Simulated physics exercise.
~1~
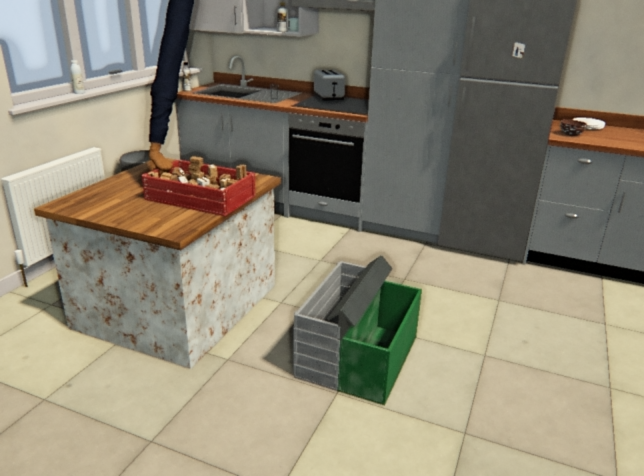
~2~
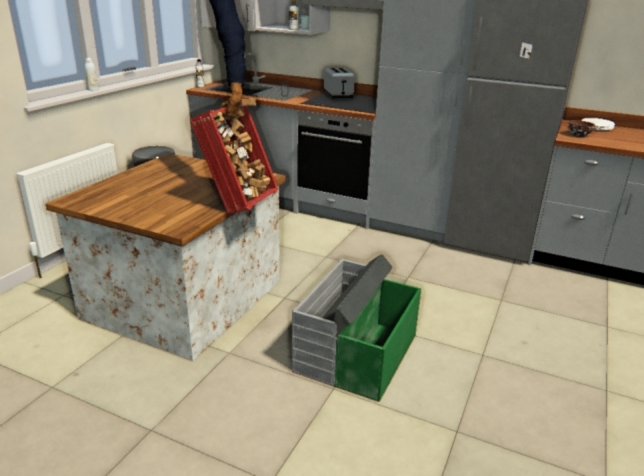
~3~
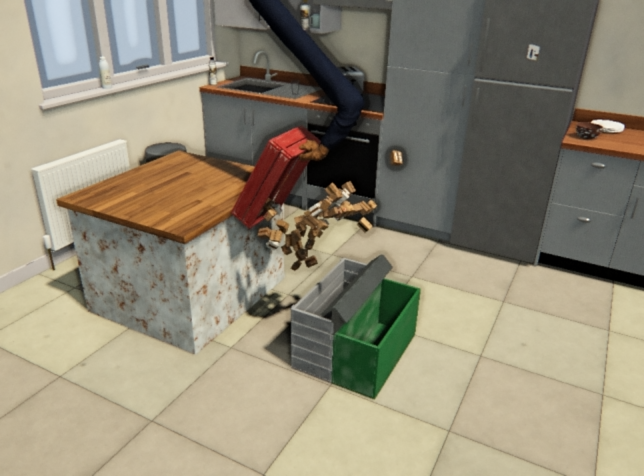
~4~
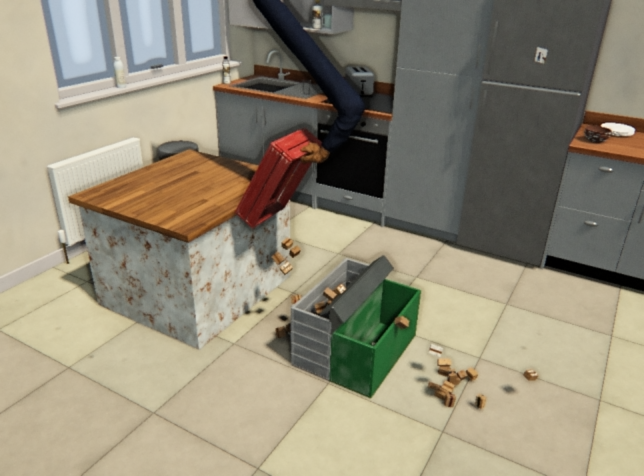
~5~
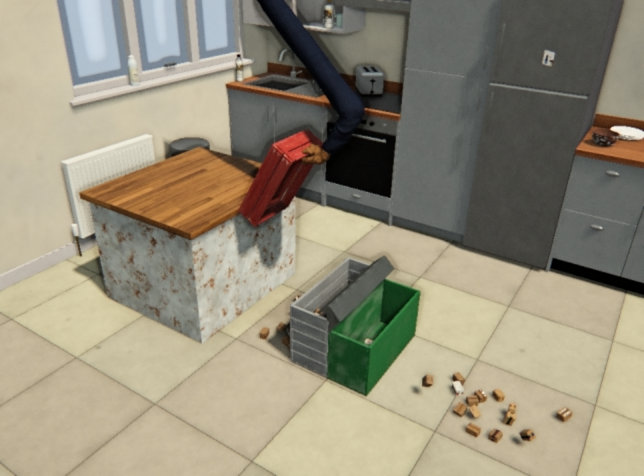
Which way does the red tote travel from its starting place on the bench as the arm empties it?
The red tote moves to the right, toward the edge of the bench nearer the boxes.
